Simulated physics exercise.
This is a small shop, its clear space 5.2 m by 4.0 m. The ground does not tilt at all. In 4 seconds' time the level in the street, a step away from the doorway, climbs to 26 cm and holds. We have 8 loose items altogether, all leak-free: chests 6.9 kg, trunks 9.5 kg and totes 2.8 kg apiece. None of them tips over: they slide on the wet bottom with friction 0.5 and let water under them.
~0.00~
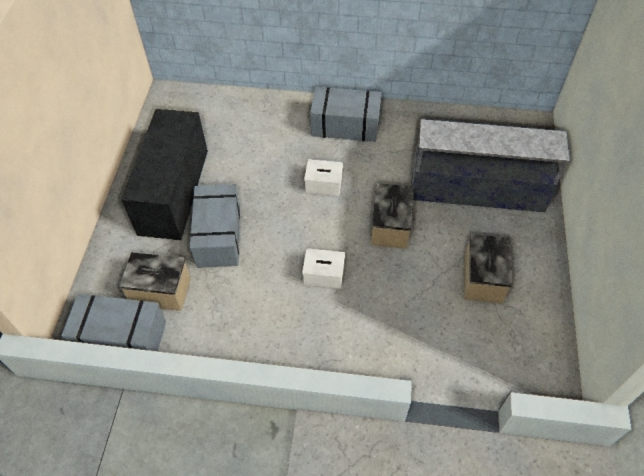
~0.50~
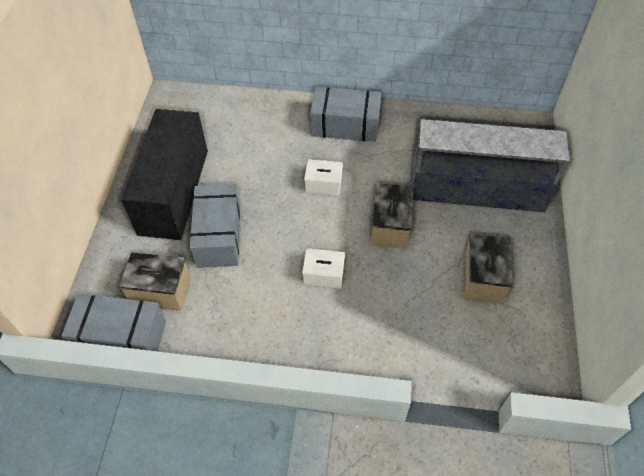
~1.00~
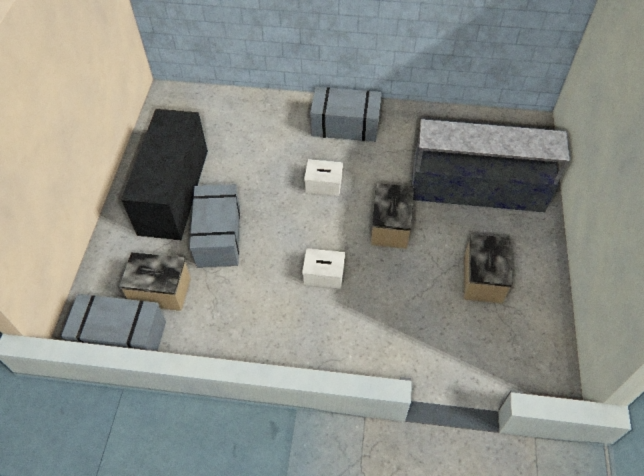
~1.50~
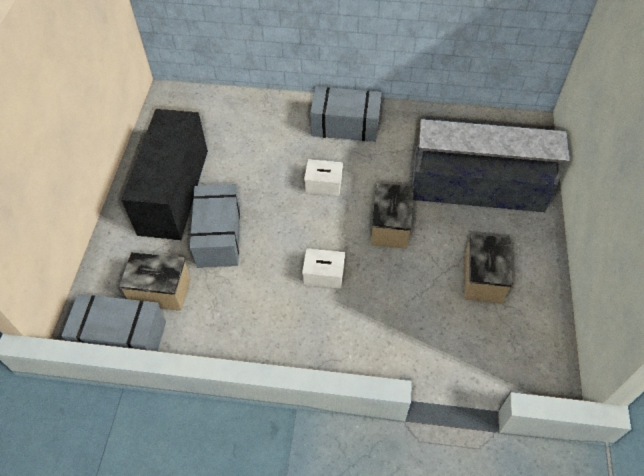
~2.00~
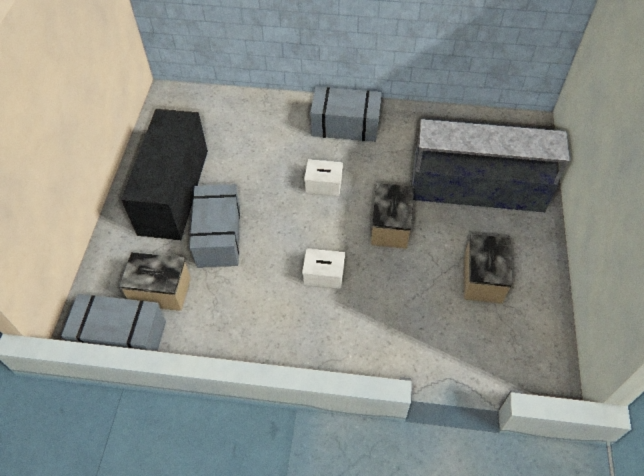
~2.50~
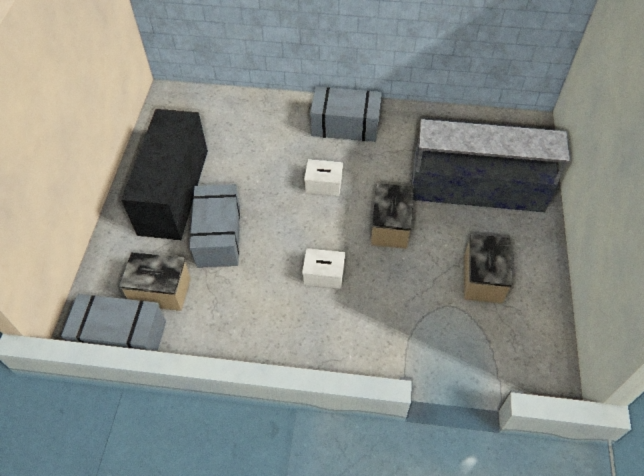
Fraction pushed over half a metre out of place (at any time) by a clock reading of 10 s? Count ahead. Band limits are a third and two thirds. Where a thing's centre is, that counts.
It falls in the mid range.
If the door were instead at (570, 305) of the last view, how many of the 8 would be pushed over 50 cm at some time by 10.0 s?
The count would be 6.
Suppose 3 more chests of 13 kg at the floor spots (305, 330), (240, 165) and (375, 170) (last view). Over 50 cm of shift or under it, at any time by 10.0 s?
The three, in order: Smaller shift, larger, smaller shift.
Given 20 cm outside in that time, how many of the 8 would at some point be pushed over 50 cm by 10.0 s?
In that case the number is 4.
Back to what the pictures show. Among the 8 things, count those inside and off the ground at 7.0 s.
Of them, 3.
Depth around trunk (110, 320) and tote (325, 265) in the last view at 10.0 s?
Depths: Near 1 cm, then near 10 cm.
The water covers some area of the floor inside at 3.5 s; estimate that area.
Flooded: Near 4.0 m2.
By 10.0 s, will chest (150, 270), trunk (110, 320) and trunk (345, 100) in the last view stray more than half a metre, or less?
Within, within, within.
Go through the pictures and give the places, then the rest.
The first frame shows a chest at (152, 272), on the bottom; a chest at (491, 259), on the bottom; water covers 0.0 m2; 0 of 8 have shifted.
The second frame shows a chest at (152, 272) rests on the ground; a chest at (491, 259) rests on the ground; water covers 0.0 m2; 0 of 8 have shifted.
The third frame shows a chest at (152, 272) rests on the ground; a chest at (491, 259) rests on the ground; water covers 0.0 m2; 0 of 8 have shifted.
The fourth frame shows a chest at (152, 272), on the bottom; a chest at (491, 259), on the bottom; 0.0 m2 under water; 0 of 8 have shifted.
The fifth frame shows a chest at (152, 272) rests on the ground; a chest at (491, 259) rests on the ground; 0.1 m2 under water; 0 of 8 have shifted.
The sixth frame shows a chest at (152, 272), on the bottom; a chest at (491, 259), on the bottom; water covers 0.7 m2; 0 of 8 have shifted.
After 3.5 s 0 of 8 are over 50 cm from their spots; 0 afloat.
After 4.5 s 1 of 8 are over 50 cm from their spots; 1 afloat.
After 7.0 s 4 of 8 are over 50 cm from their spots; 3 afloat.
After 10.0 s 5 of 8 are over 50 cm from their spots, and 5 have been at some point; 6 afloat.
